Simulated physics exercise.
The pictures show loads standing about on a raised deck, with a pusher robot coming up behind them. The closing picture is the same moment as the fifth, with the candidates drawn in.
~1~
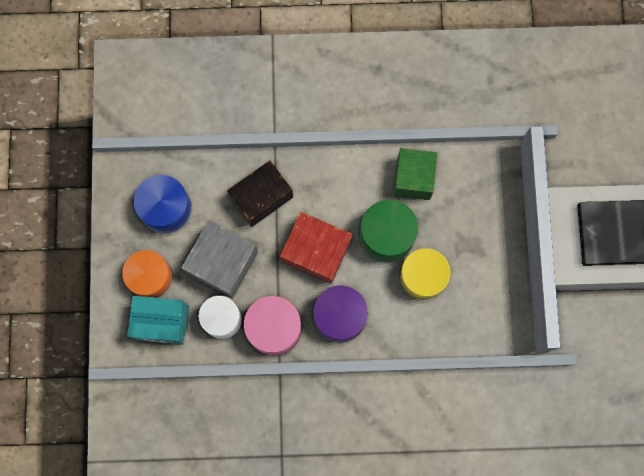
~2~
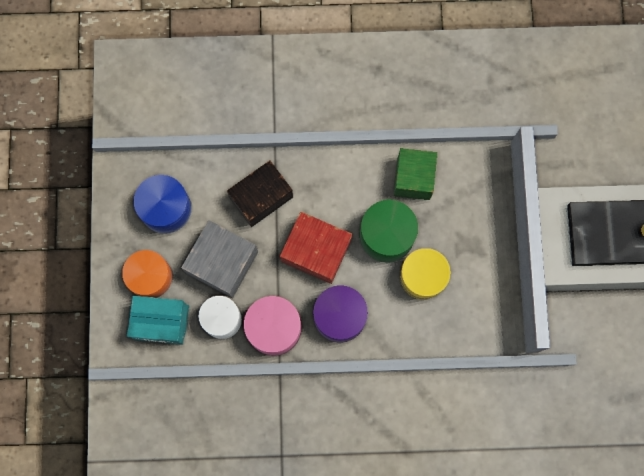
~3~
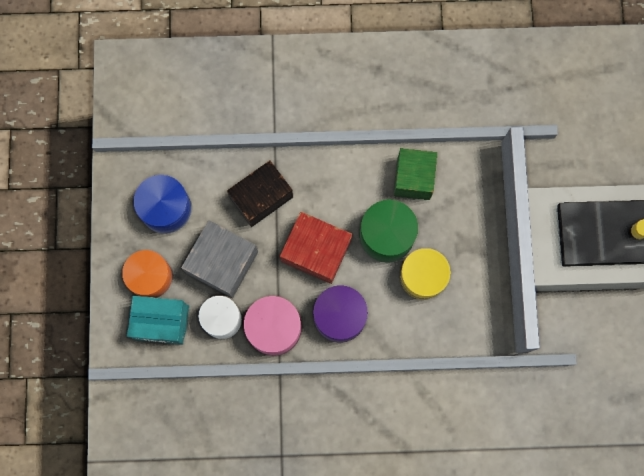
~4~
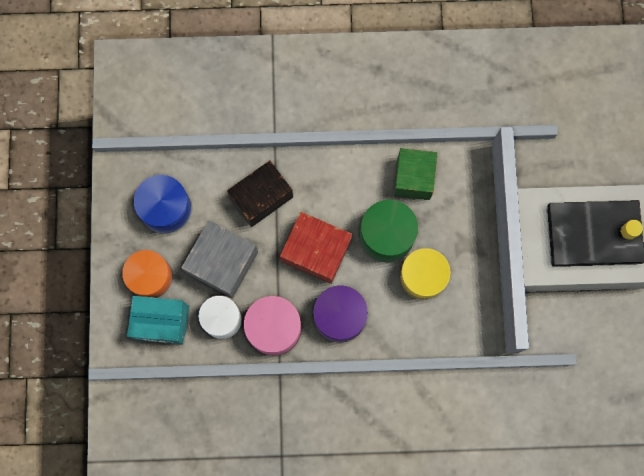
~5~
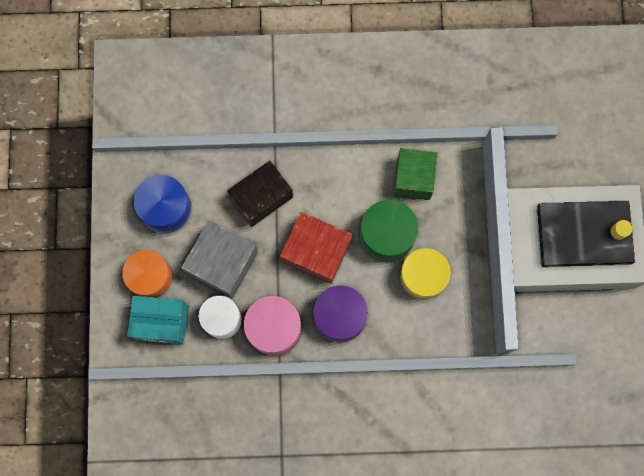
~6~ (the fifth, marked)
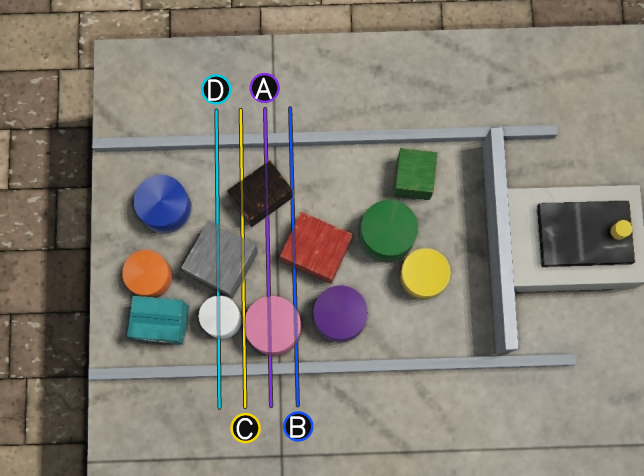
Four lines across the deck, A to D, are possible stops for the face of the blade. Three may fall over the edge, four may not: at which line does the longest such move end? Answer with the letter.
No fourth one falls up to D.
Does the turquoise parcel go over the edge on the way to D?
Yes.
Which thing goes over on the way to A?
The orange canister.
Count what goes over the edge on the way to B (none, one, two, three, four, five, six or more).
In all, none.
On the marked copy, A at (268, 253); B at (294, 252); C at (243, 254); D at (218, 255).
Following D. Soon after the start, robot (475, 237); green crate (370, 177); purple canister (335, 317).
Later, robot (373, 240); orange canister (107, 276); turquoise parcel (124, 321).
In the end, robot (293, 242); turquoise parcel over the edge; orange canister over the edge; two fallen.
As for the rest, A is within the limit but short; B is within the limit but short; C is within the limit but short.
